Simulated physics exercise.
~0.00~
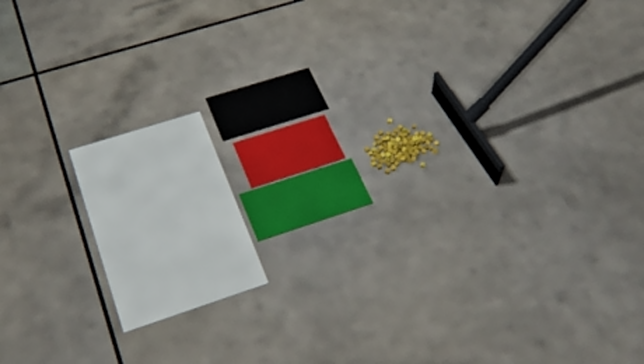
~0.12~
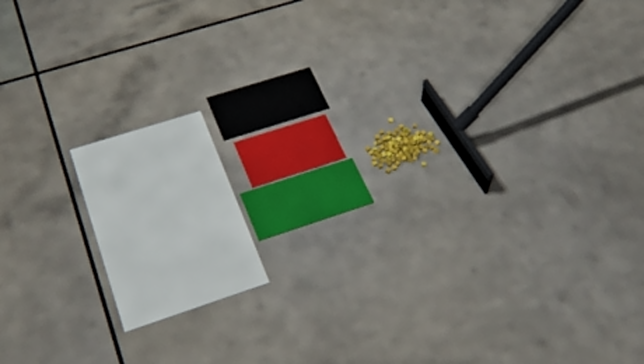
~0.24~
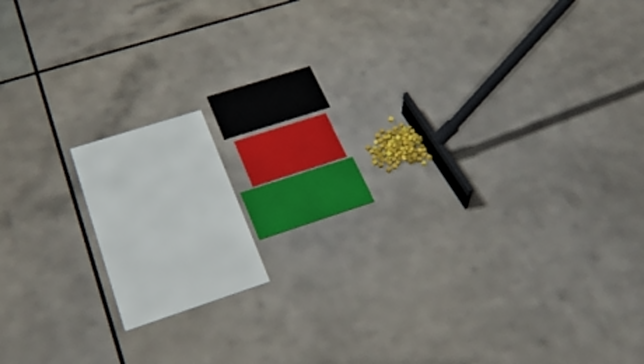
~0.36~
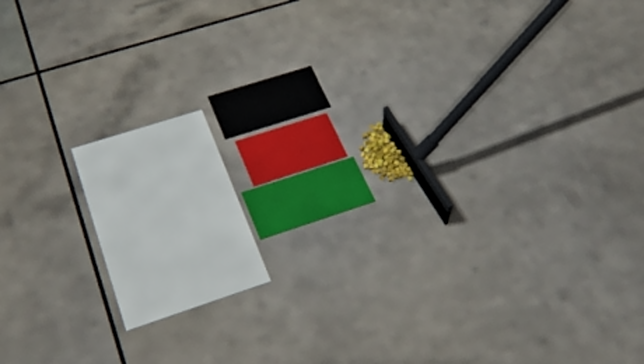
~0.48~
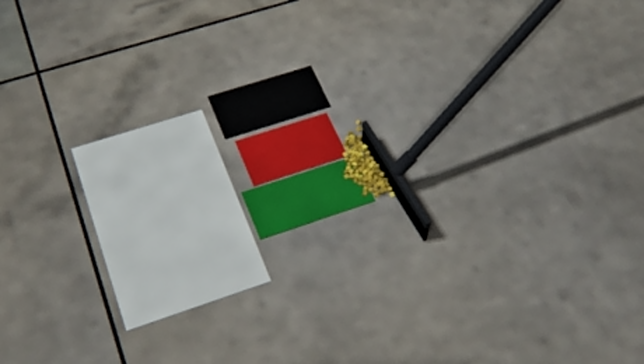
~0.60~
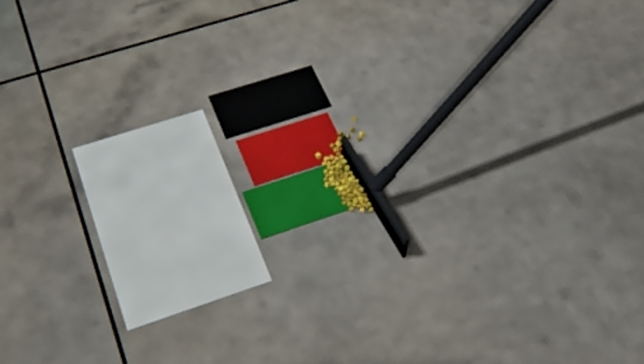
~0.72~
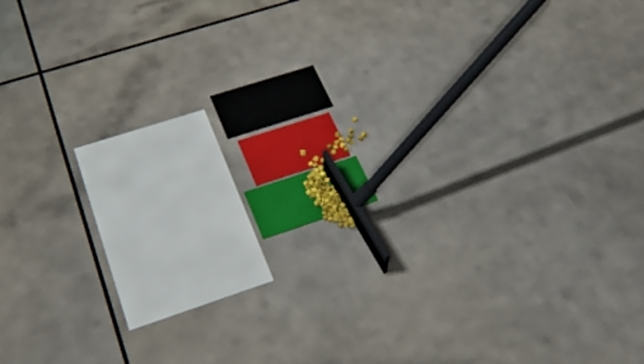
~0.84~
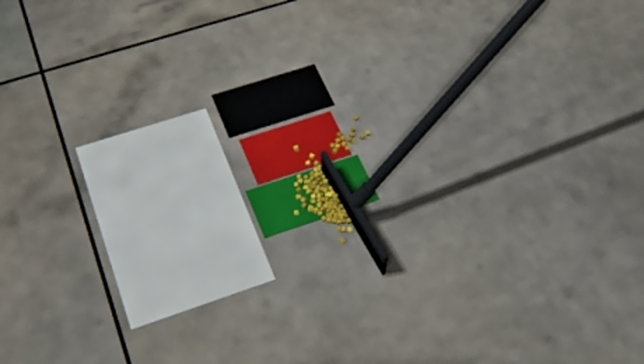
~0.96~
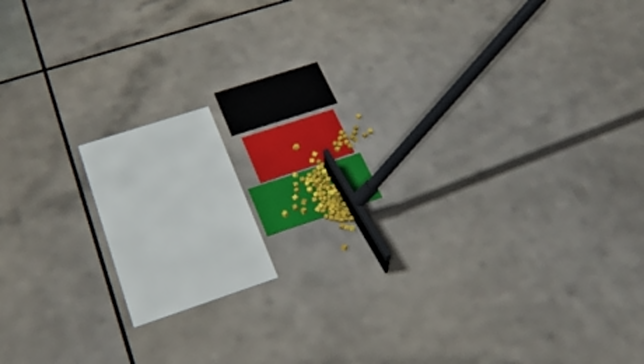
At the start, a black squeegee on a long handle stands to the right of a small heap of yellow pieces on a grey floor, with black, red, green and white sheets lying to the left. The squeegee slides left and slightly down until it meets the heap. It pushes the pieces toward the coloured sheets, and they bunch along the blade. They move onto the green sheet, while some stray onto the red one. The squeegee then halts, and the pieces spread a little before it. Most end on green, with a few on red and others on bare floor.
